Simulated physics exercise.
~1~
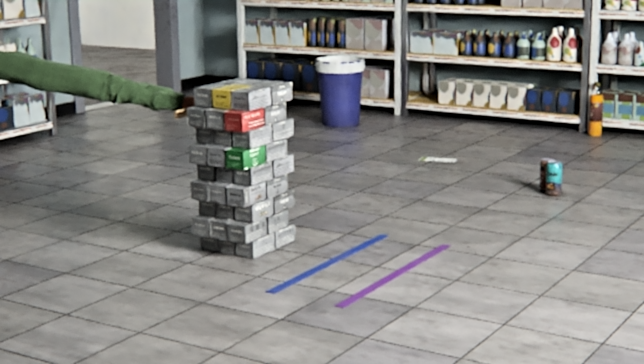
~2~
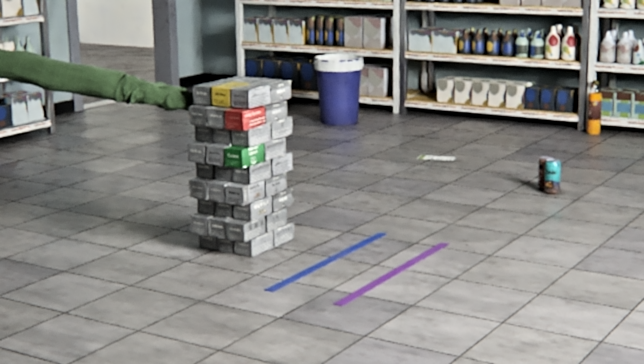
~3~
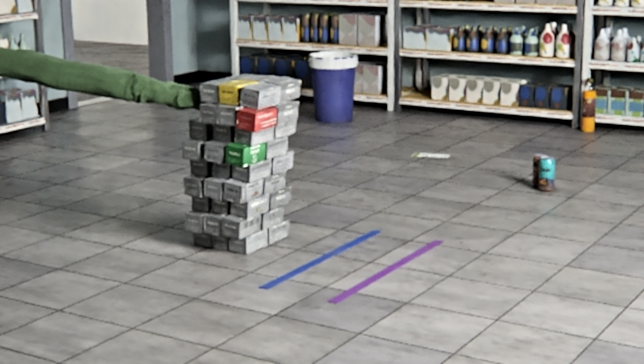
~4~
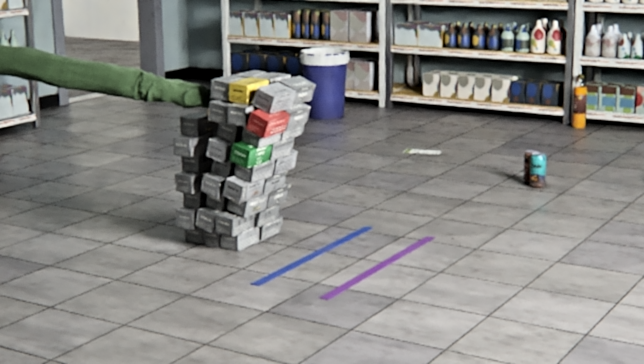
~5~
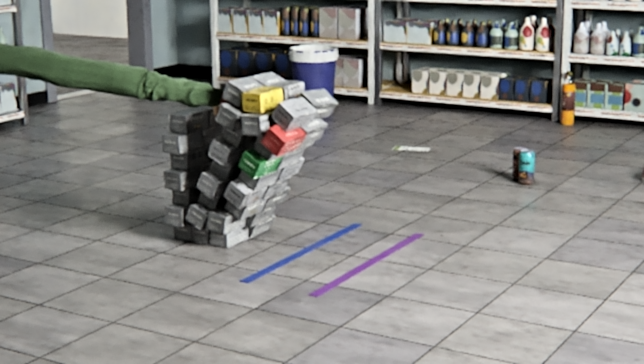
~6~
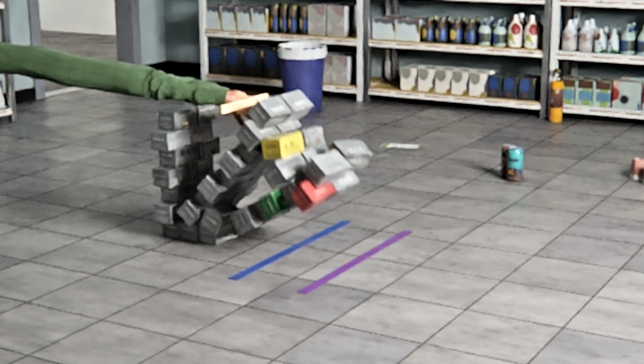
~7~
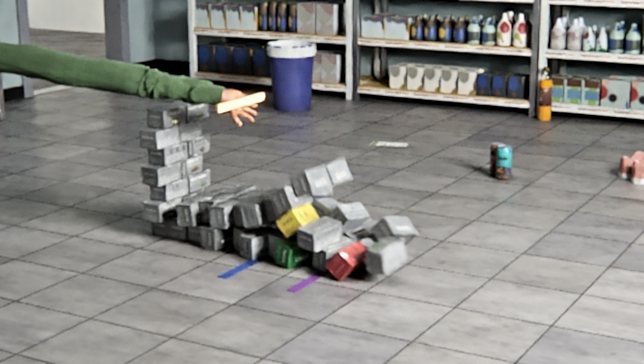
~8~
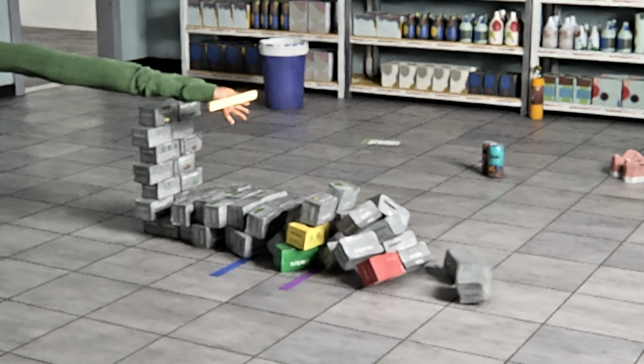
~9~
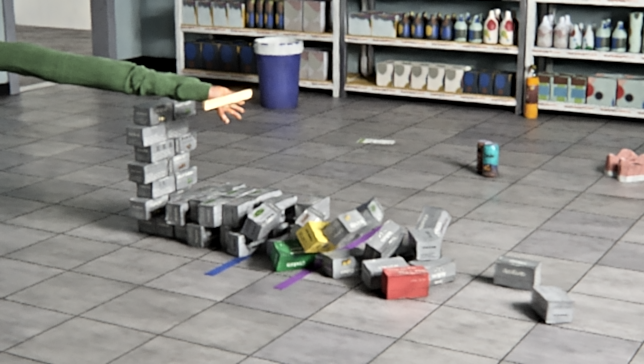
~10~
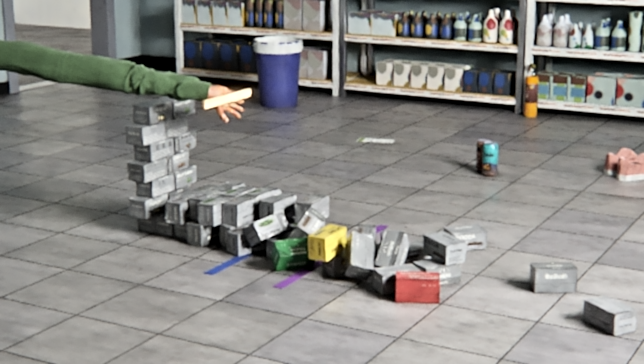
In a shop aisle, a green-sleeved arm pushing a wooden strip into stacked grey packets, toppling many rightward across two floor stripes.
